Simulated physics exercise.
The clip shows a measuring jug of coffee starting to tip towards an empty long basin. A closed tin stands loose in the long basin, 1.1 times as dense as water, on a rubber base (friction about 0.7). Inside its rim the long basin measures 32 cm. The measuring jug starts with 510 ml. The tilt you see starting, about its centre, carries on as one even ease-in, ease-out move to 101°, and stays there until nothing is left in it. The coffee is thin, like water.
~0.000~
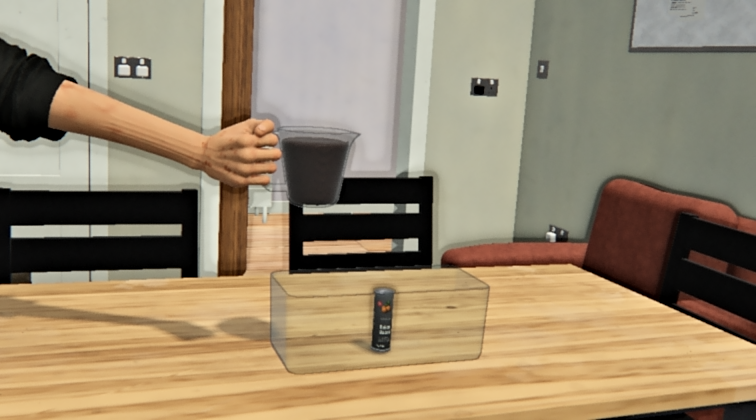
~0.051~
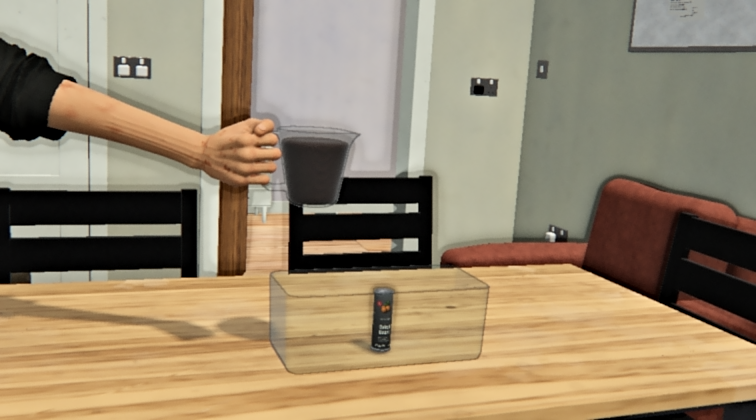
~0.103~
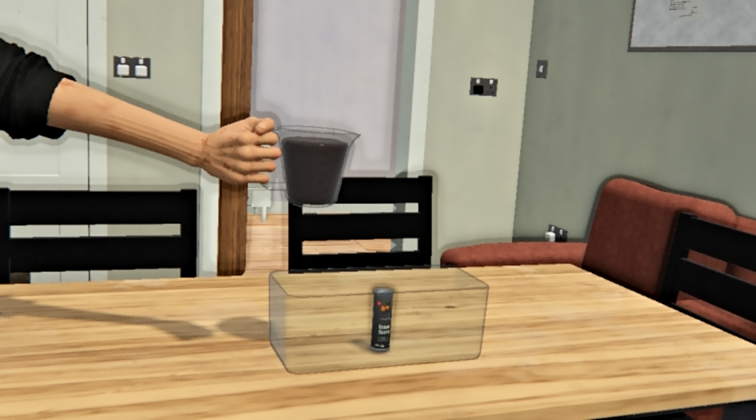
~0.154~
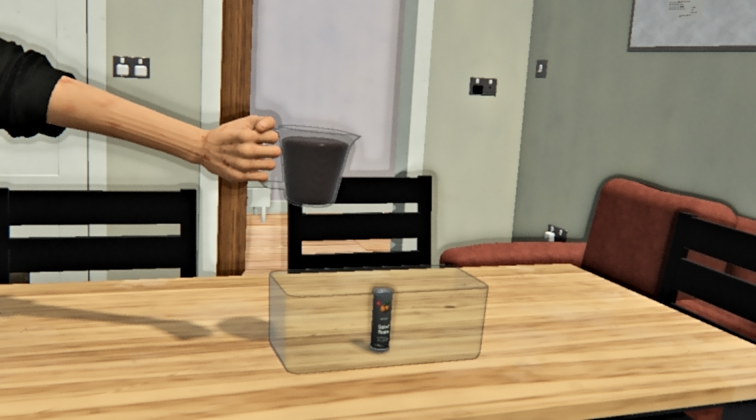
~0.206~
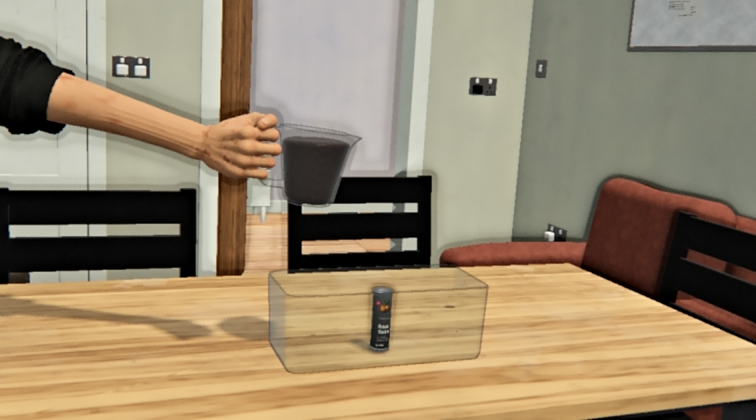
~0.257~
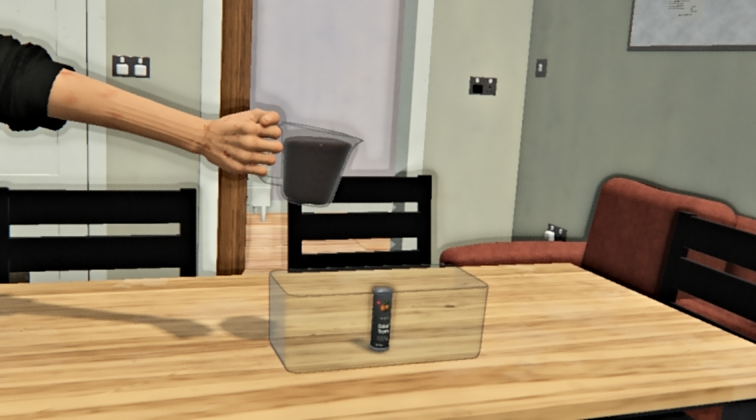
At a wooden dining table, a hand holds a clear jug of dark liquid above a long transparent basin with a small dark tin standing inside, then tilts the jug slightly to the right while the basin and tin stay still.
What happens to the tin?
It stays up.
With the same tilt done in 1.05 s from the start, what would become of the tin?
The tin keeps standing.
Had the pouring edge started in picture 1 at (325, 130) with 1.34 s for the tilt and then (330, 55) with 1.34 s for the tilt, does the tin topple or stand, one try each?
First it topples; then it falls.
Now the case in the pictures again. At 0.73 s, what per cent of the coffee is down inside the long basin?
Some 5 per cent.
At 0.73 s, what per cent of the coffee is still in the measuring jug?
About 76 per cent.
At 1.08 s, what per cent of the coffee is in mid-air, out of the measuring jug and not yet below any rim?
About 22 per cent.
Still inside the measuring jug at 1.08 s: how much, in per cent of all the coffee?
About 22 per cent.
By 0.73 s the tilt is 58° and 76 per cent is still to pour; the tin stands where it began.
By 1.08 s the tilt is 92° and 21 per cent is still to pour; the tin stands where it began.
By 1.44 s the tilt is 101° and 0 per cent is still to pour; the tin stands where it began.
By 1.84 s the tilt is 101° and 0 per cent is still to pour; the tin stands where it began.
At rest the tin stands where it began.
